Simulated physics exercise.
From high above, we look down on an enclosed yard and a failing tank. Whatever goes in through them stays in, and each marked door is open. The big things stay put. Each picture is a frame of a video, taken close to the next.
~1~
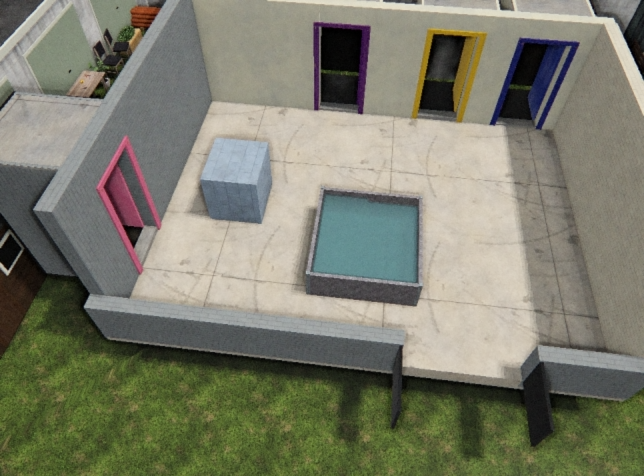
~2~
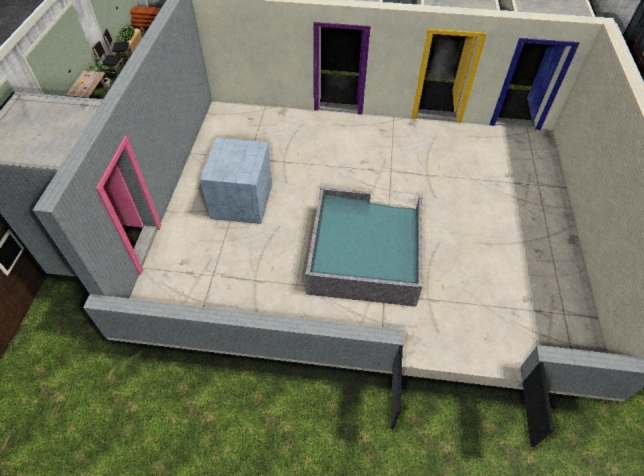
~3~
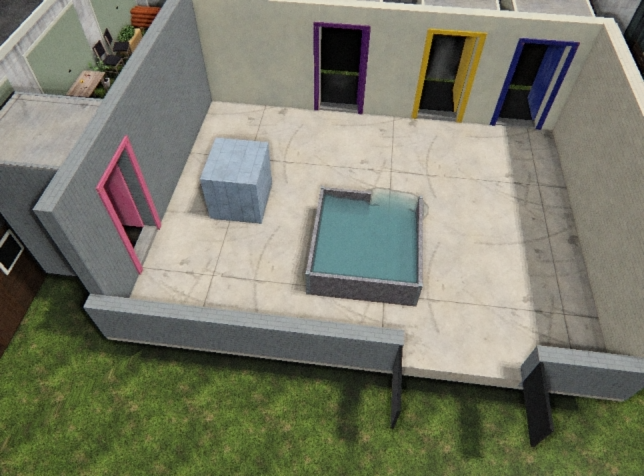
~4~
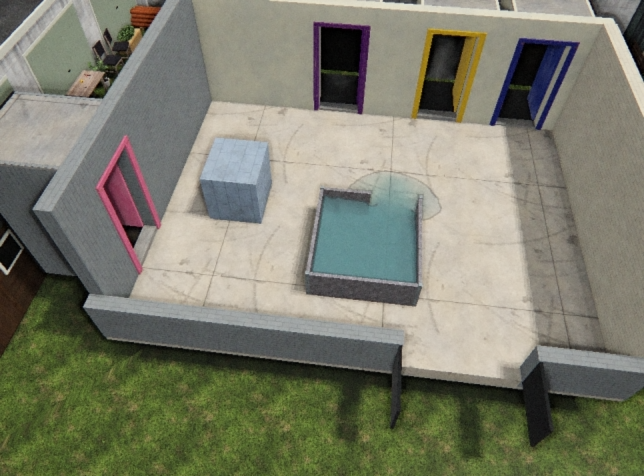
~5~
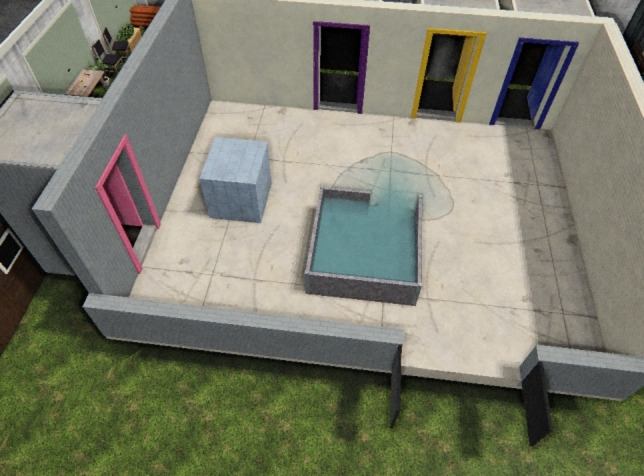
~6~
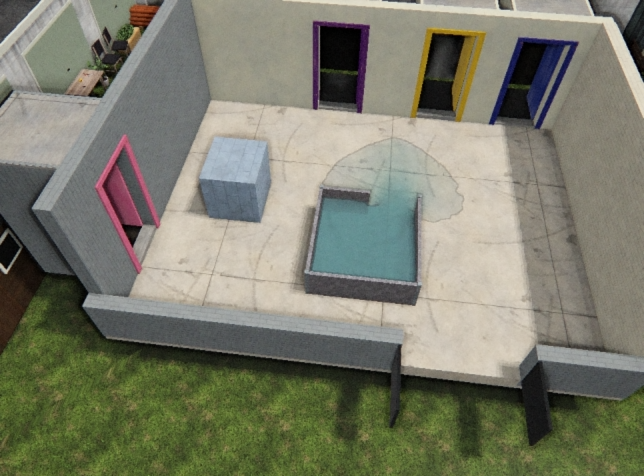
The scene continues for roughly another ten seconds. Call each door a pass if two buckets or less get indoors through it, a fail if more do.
Pink door: Pass, purple door: Fail, yellow door: Fail, blue door: Fail.
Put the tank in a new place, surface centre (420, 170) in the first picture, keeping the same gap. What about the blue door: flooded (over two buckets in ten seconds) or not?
Blue: Overshoots.
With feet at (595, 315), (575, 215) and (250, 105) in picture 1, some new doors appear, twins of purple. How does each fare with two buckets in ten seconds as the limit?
The first new doorway comes up short, the second comes up short, the third comes up short.
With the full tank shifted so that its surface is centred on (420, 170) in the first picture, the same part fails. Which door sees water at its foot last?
It would be the door marked pink.
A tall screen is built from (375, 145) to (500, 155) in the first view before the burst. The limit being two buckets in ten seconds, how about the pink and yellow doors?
After the change, the pink door remains short of it while the yellow door remains short of it.
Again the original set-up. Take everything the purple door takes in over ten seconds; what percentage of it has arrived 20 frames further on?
It would be roughly 70 percent of the ten-second total.
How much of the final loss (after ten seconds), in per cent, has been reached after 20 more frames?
Approximately 50 %.
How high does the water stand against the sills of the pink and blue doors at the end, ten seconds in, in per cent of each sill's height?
The first is near 30 per cent, the second near 150 per cent.
A moment on, water covers 20 % of the floor; the pink door not reached, the purple door not reached, the yellow door wet at the sill, nothing in, the blue door not reached.
Next, water covers 30 % of the floor; the pink door not reached, the purple door under two buckets in, the yellow door over two buckets in, the blue door wet at the sill, nothing in.
Then, water covers 35 % of the floor; the pink door not reached, the purple door over two buckets in, the yellow door over two buckets in, the blue door under two buckets in.
Later, water covers 55 % of the floor; the pink door not reached, the purple door over two buckets in, the yellow door over two buckets in, the blue door over two buckets in.
In the end, water covers 80 % of the floor; the pink door wet at the sill, nothing in, the purple door over two buckets in, the yellow door over two buckets in, the blue door far over two buckets in.
